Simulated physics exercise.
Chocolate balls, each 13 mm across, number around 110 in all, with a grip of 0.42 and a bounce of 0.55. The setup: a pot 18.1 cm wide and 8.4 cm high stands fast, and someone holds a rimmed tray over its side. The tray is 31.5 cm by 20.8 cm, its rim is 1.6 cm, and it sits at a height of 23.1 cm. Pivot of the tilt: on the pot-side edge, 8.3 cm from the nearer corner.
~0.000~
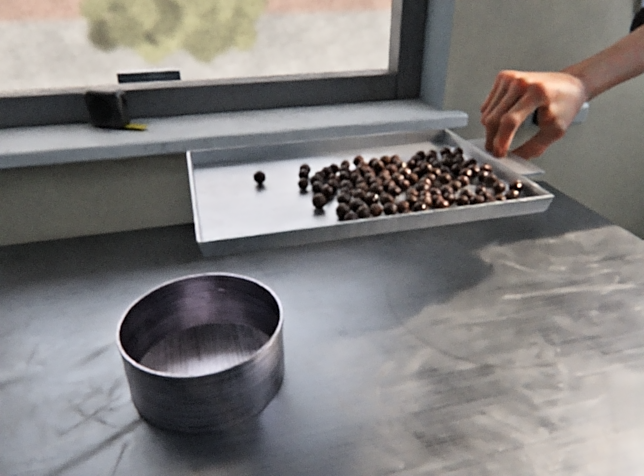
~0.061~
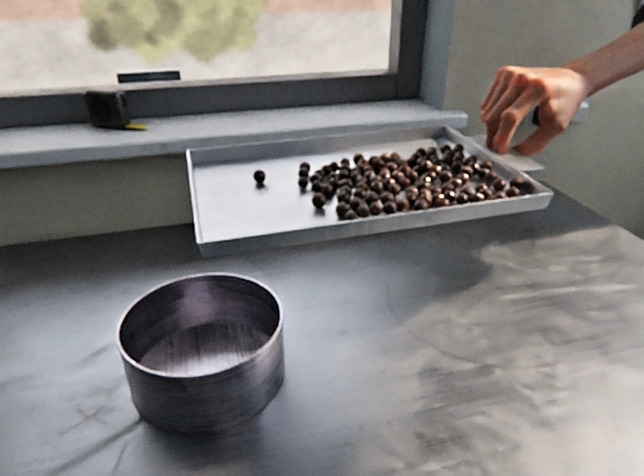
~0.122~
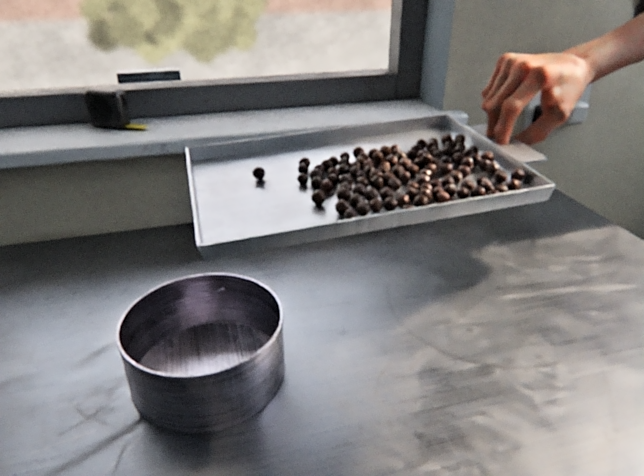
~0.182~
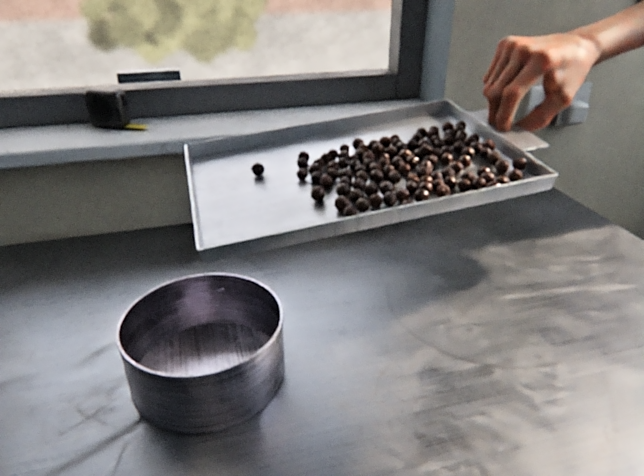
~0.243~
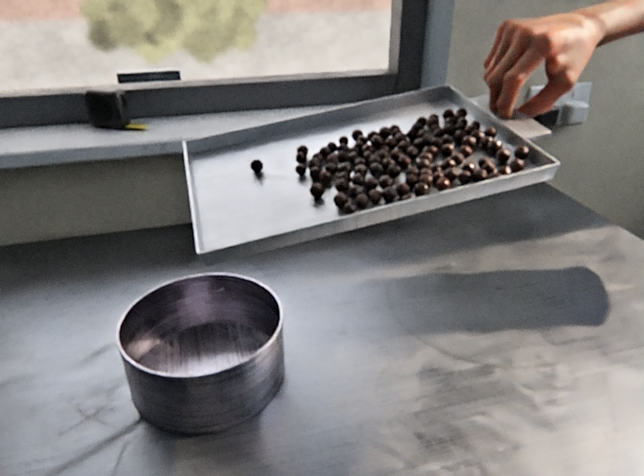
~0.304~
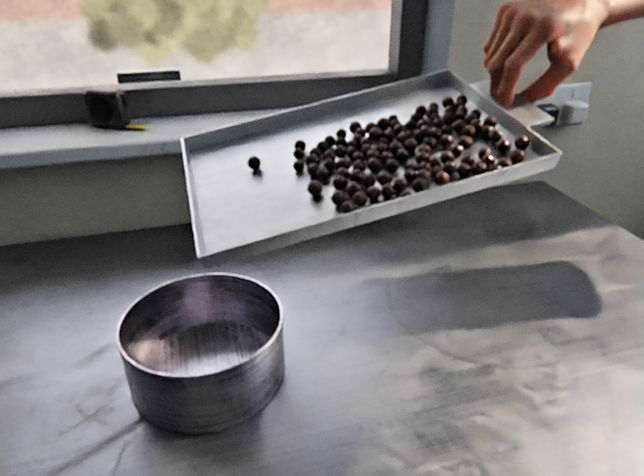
A hand reaches in from the upper right over a dark, smooth tabletop beside a window, seen from slightly above by a still camera. It grips a shallow grey rimmed tray scattered with dark brown balls, behind and right of an empty round metallic pot. The hand steadily raises the tray's right end, slanting it down toward the left, while the balls barely shift.
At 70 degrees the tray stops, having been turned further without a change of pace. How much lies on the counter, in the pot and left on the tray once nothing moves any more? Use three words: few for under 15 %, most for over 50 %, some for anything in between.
Counter: Few; pot: Few; tray: Most.
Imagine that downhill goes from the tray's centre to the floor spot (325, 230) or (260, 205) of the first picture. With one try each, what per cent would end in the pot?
Around 0 % for the first direction, around 5 % for the second.
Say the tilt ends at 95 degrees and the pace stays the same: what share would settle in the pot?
Around 15 per cent, then.
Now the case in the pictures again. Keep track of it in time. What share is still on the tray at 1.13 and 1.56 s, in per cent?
About 100, 95.
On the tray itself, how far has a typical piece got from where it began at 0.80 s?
Displacement on the tray: About 12 cm.
After 0.80 s, tilt 40 degrees; the tray holds 100 %, the pot 0 %.
After 1.13 s, tilt 58 degrees; the tray holds 100 %, the pot 0 %.
Then, at 1.56 s, tilt 70 degrees; the tray holds 95 %, the pot 0 %.
At rest (2.1 s), counter 5 %, pot 0 %, tray 95 %.
